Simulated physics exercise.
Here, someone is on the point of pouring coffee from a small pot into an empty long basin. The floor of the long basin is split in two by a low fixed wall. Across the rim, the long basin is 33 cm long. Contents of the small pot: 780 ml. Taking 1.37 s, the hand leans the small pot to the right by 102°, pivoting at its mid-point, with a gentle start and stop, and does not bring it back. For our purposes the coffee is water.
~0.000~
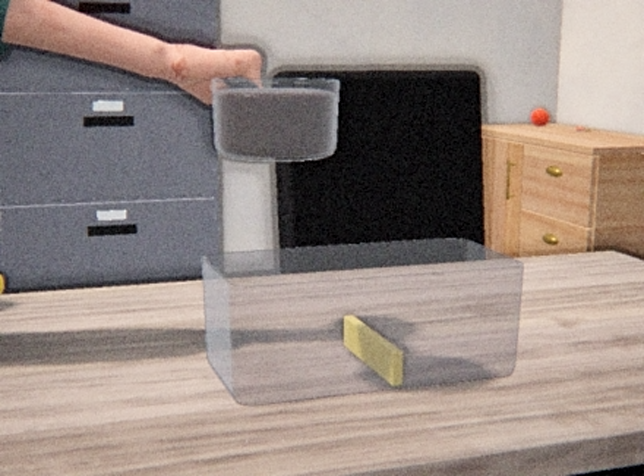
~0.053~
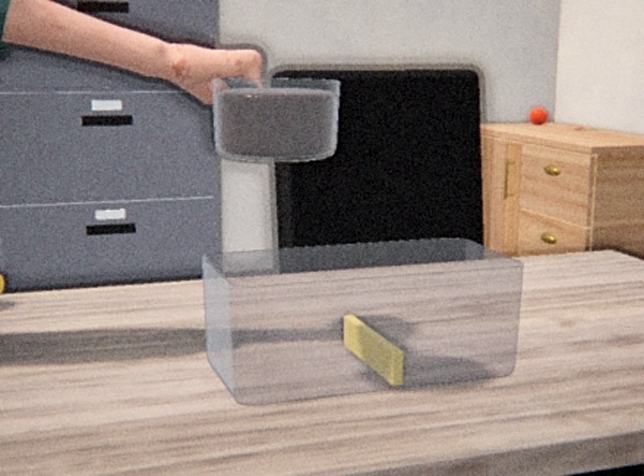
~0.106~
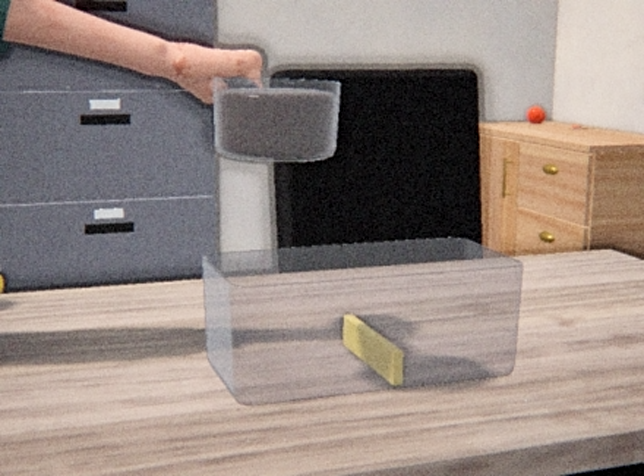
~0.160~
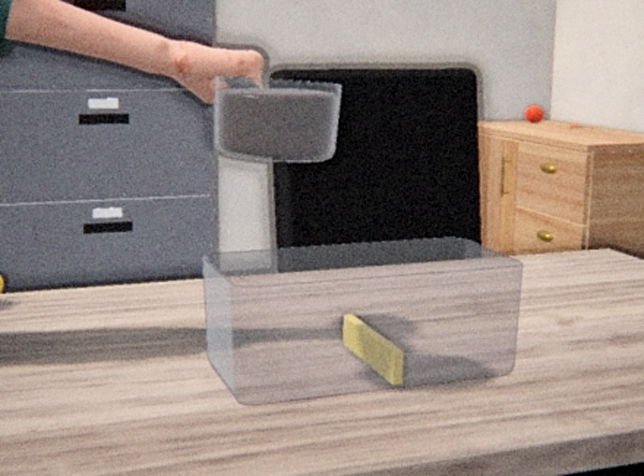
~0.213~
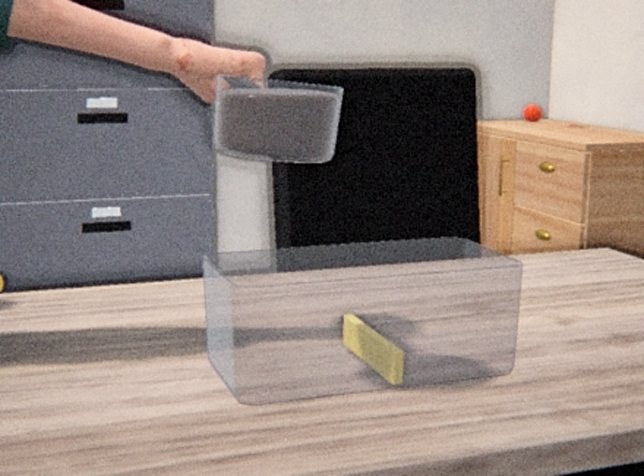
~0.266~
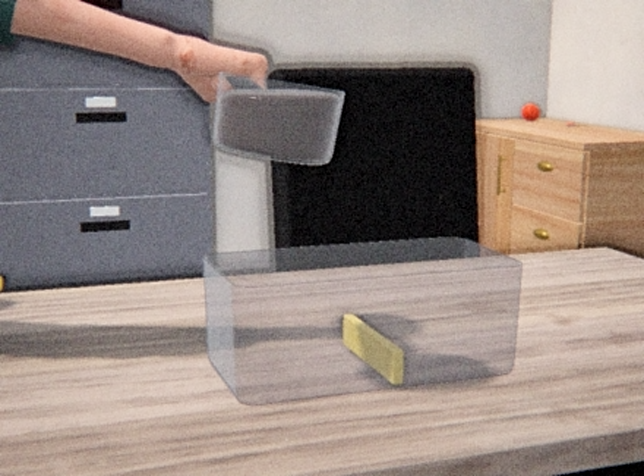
On a wooden table sat a long clear basin with a yellow block showing through it, while above it a hand held a small see-through pot of dark liquid and gently leaned it slightly right.
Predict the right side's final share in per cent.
The right side finishes with roughly 77 per cent.
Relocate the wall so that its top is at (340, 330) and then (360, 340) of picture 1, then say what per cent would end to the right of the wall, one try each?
Result: 95 per cent, then 85 per cent.
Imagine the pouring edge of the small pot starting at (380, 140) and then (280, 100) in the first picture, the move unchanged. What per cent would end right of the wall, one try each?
95 per cent first, 15 per cent second.
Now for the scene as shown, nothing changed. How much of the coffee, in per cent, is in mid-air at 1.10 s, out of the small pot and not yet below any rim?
About 14 per cent.
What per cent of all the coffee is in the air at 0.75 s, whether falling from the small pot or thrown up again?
Close to 26 in a hundred.
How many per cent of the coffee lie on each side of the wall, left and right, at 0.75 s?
About 2 left, 7 right.
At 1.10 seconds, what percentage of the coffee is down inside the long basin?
Some 72 per cent.
After 0.75 s the tilt is 58° and 65 per cent is still to pour, 2 is left of the wall and 7 right of it.
After 1.10 s the tilt is 93° and 15 per cent is still to pour, 6 is left of the wall and 65 right of it.
After 1.47 s the tilt is 102° and 1 per cent is still to pour, 19 is left of the wall and 77 right of it.
After 1.87 s the tilt is 102° and 0 per cent is still to pour, 22 is left of the wall and 77 right of it.
In the end 22 per cent lies left of the wall, 77 right of it and 1 outside.
